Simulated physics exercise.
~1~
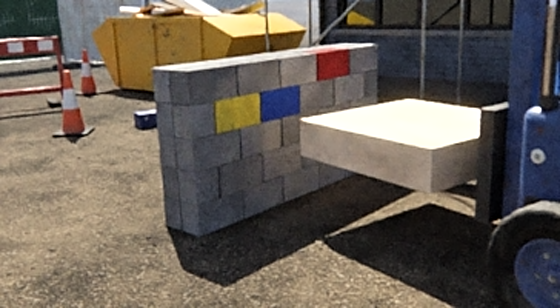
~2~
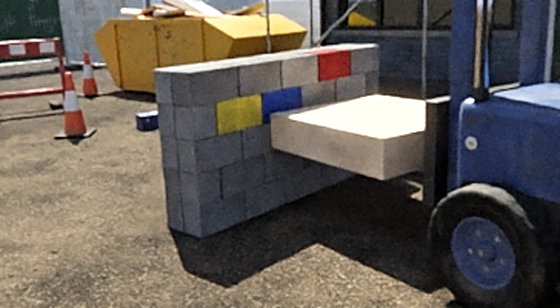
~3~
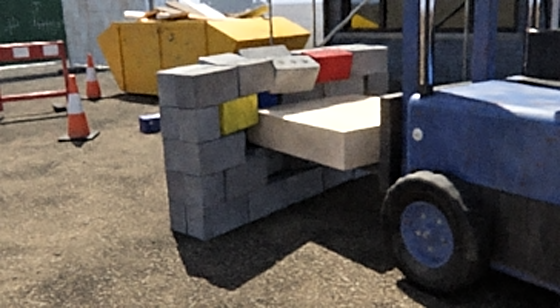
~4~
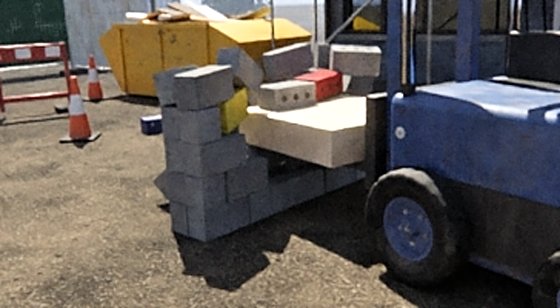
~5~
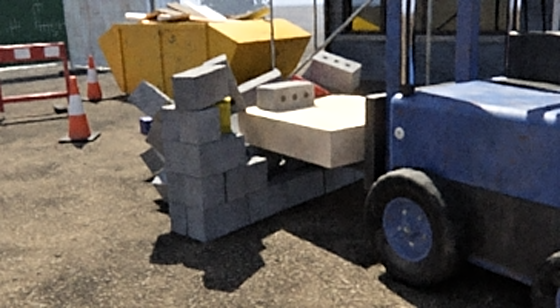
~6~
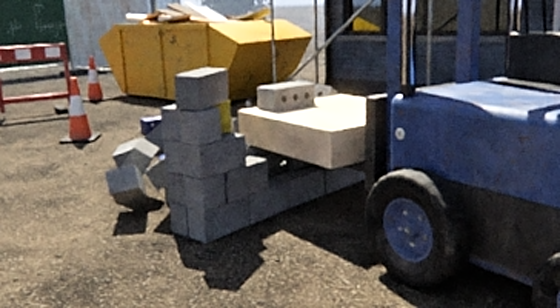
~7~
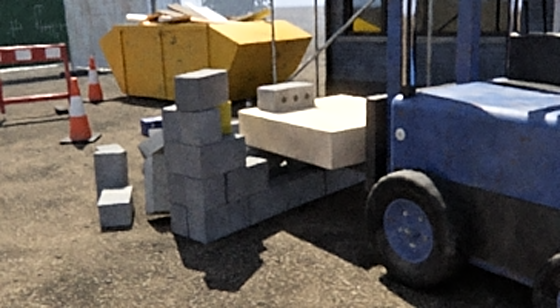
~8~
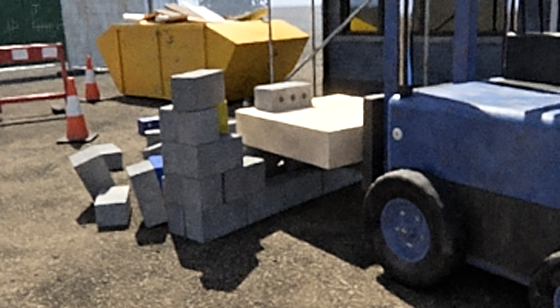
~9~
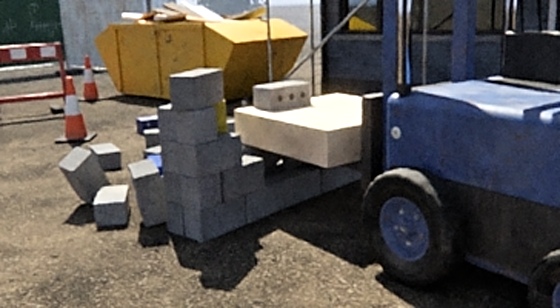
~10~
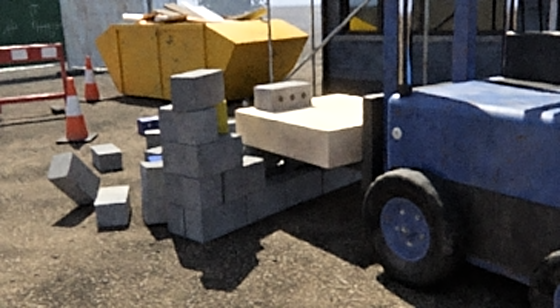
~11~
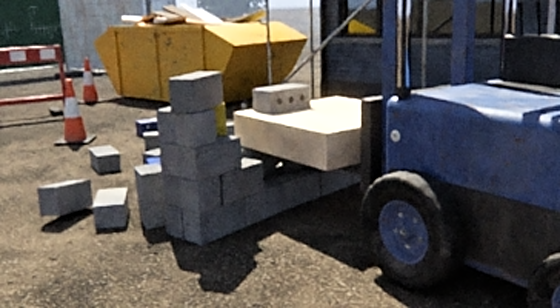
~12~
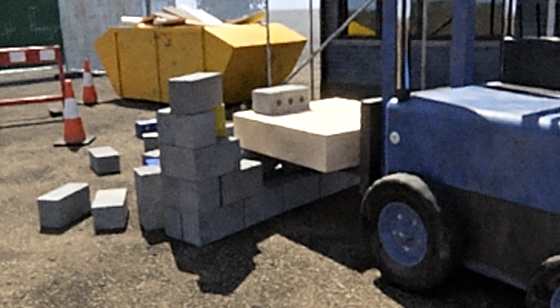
A blue forklift drove left and pushed a pale slab into a grey block wall, knocking the middle and upper blocks off the far side, and then stopped, leaving a stepped stack at the near end, one block on the slab and others scattered behind.
